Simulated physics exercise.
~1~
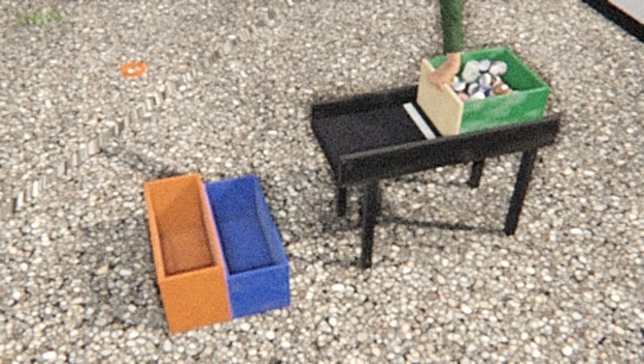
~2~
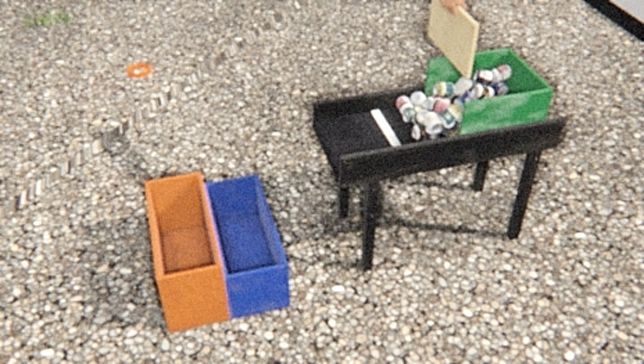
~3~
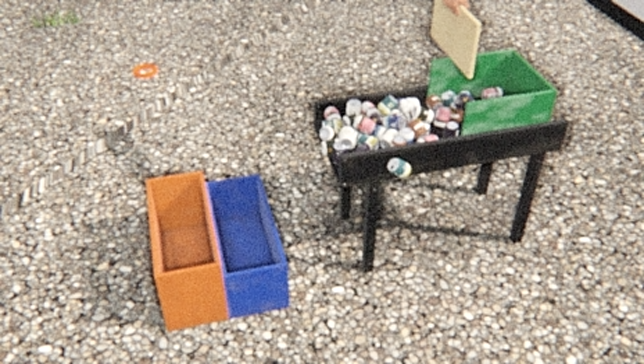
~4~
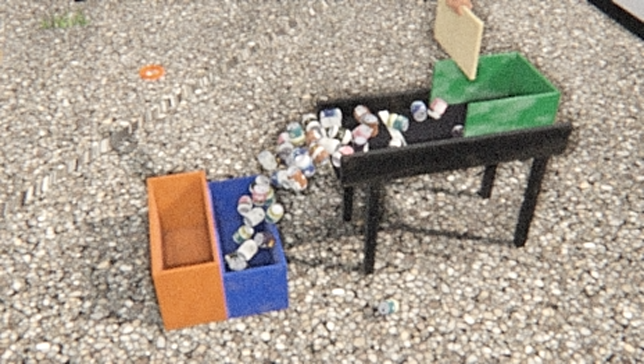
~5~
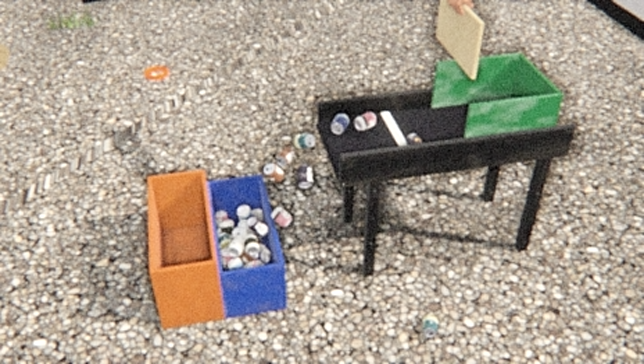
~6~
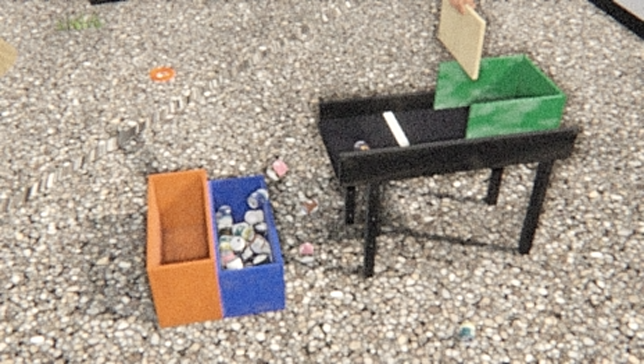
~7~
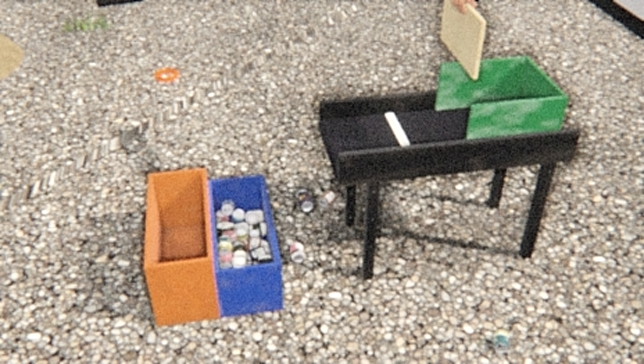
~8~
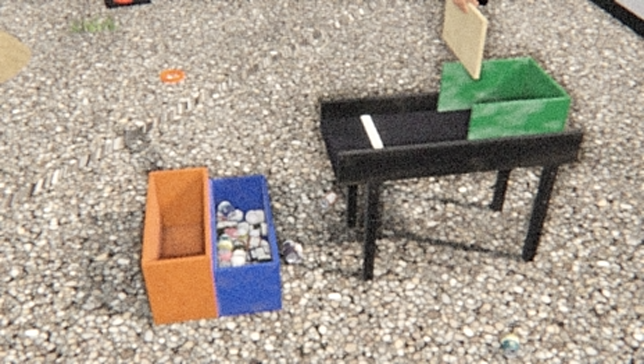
Mini cans riding a black belt out of a green pen, dropping mostly into a blue bin, a few landing on the ground.
